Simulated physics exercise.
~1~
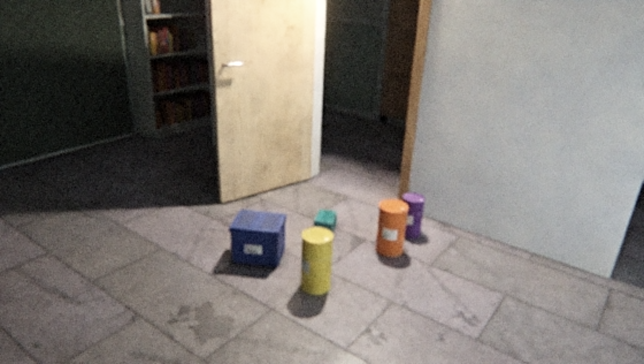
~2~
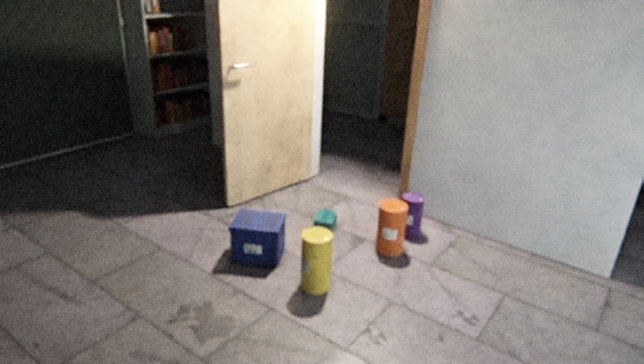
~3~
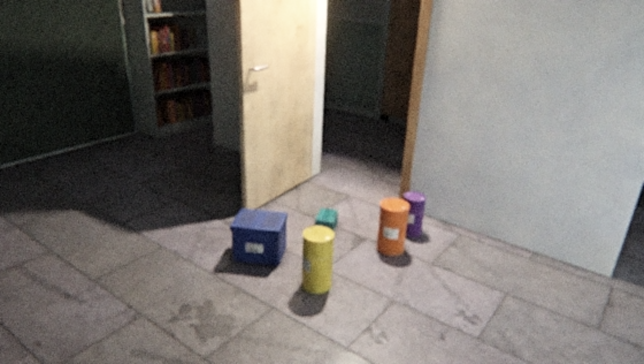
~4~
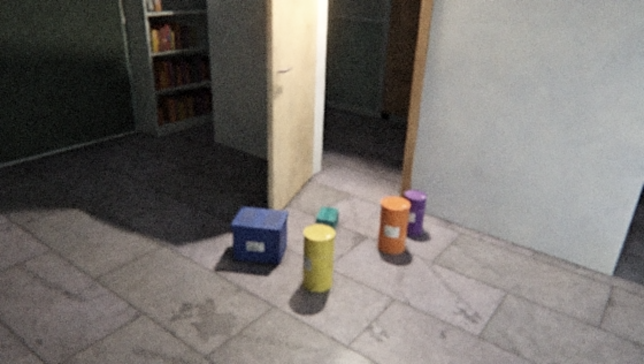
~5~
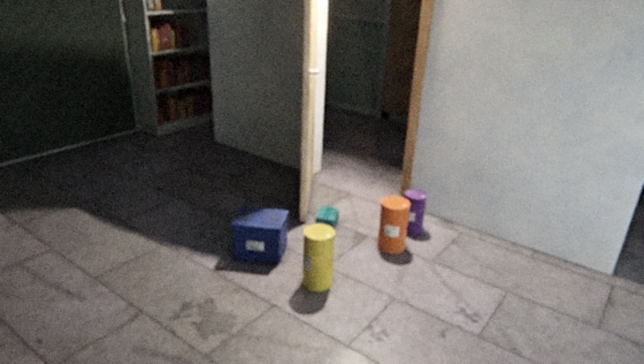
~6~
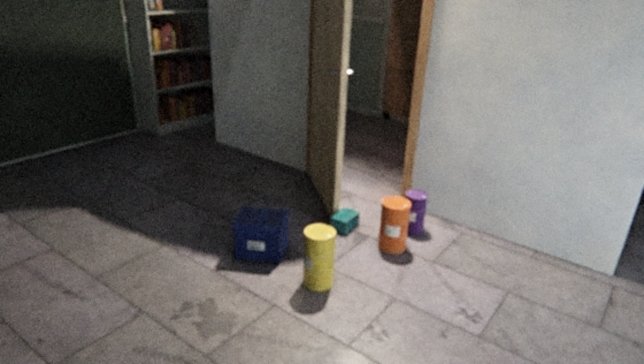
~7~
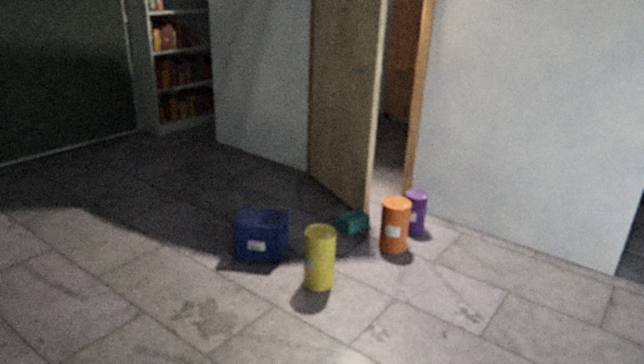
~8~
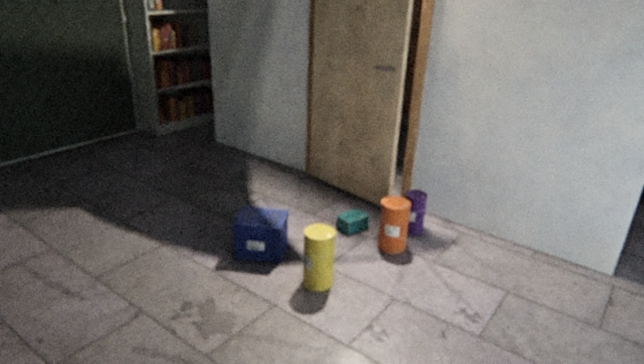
A dim room with a grey tiled floor and pale walls is seen from slightly above in a gently swaying view, with a bookshelf at the back left. A pale wooden door stands wide open, and in front of it are a blue tote on the left, a yellow canister nearest, a small turquoise box behind it, and orange and purple canisters on the right. With nobody in sight, the door swings rightward towards its doorway. Its lower edge reaches the turquoise box and pushes it a short way right. The door continues across the opening and ends up against its frame, the other objects unmoved.
